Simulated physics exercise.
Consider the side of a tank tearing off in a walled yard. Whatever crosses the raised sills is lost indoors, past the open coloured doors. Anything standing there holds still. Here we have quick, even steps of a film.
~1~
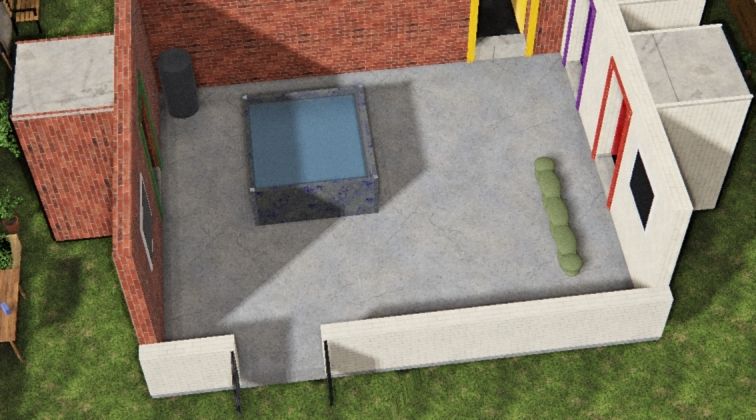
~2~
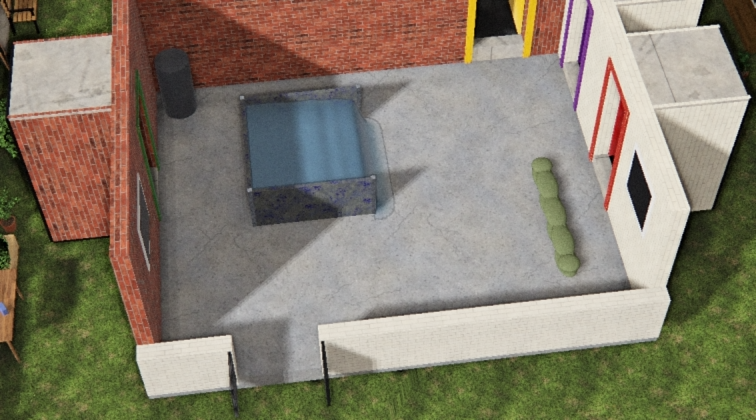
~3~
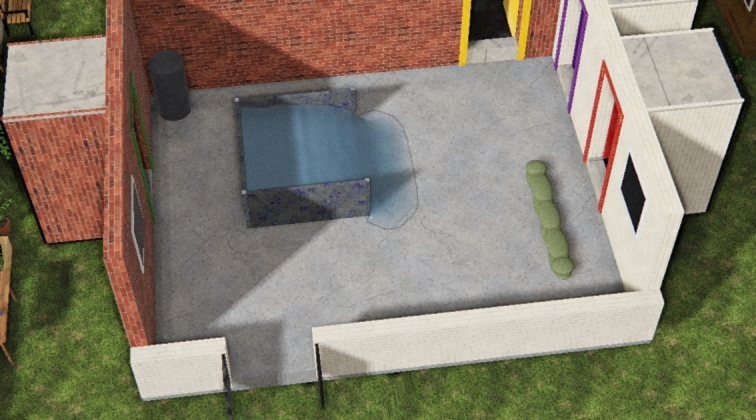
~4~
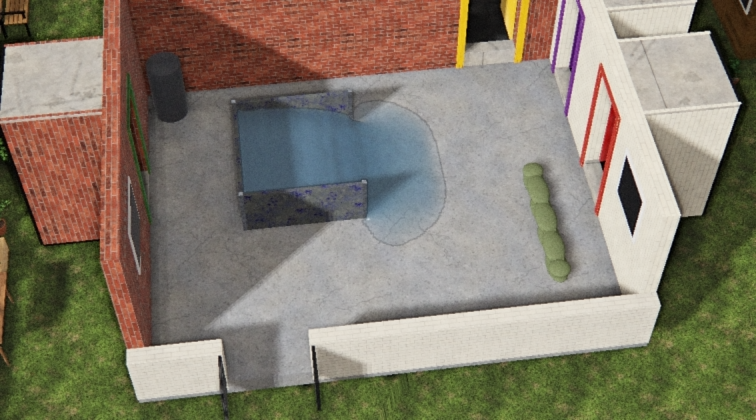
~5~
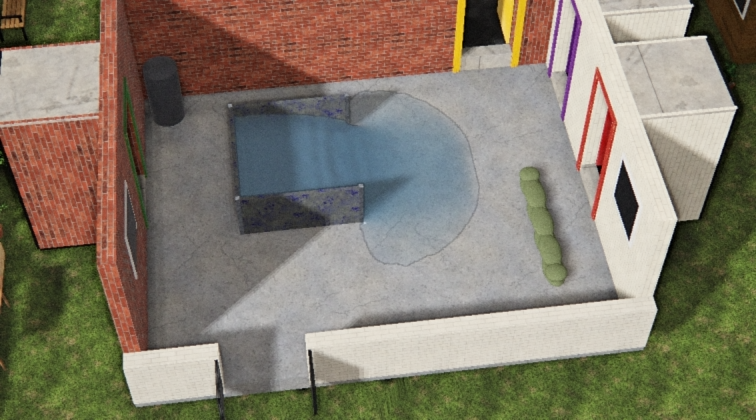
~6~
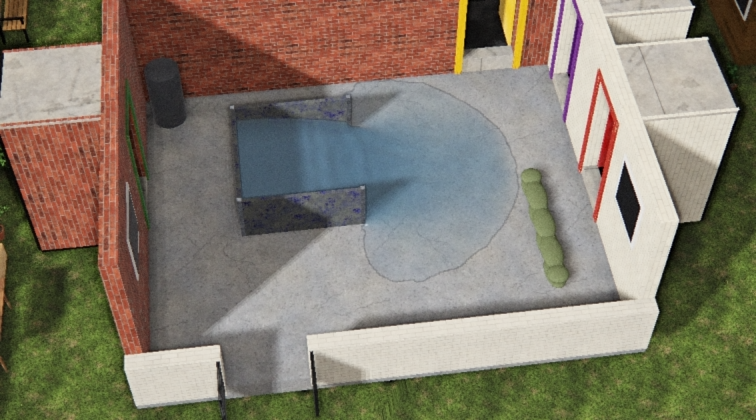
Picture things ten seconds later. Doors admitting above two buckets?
Yellow door not above, purple door above, green door not above, red door not above.
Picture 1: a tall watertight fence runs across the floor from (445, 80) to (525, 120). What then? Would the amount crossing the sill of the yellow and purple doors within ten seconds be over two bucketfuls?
The yellow door remains below, while the purple door remains below.
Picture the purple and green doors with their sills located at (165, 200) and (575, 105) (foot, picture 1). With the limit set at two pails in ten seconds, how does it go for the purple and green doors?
So the purple one keeps within it while the green one runs past it.
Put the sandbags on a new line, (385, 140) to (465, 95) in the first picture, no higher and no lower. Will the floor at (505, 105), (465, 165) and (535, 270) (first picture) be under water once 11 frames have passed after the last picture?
As listed: Submerged, submerged, submerged.
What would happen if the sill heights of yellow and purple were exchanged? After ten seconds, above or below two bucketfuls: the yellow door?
One by one: The yellow one goes over.
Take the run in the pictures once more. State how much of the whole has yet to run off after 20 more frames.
My figure: Some 94 per cent.
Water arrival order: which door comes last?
That is the one in green.
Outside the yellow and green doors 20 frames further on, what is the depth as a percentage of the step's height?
Approx. 70 % followed by 0 %.
A moment on, water covers 40 % of the floor; the yellow door wet at the sill, nothing in, the purple door under two buckets in, the green door not reached, the red door wet at the sill, nothing in.
Next, water covers 45 % of the floor; the yellow door wet at the sill, nothing in, the purple door over two buckets in, the green door not reached, the red door wet at the sill, nothing in.
Then, water covers 55 % of the floor; the yellow door wet at the sill, nothing in, the purple door far over two buckets in, the green door not reached, the red door wet at the sill, nothing in.
Later, water covers 85 % of the floor; the yellow door wet at the sill, nothing in, the purple door far over two buckets in, the green door not reached, the red door wet at the sill, nothing in.
In the end, water covers 95 % of the floor; the yellow door wet at the sill, nothing in, the purple door far over two buckets in, the green door wet at the sill, nothing in, the red door wet at the sill, nothing in.
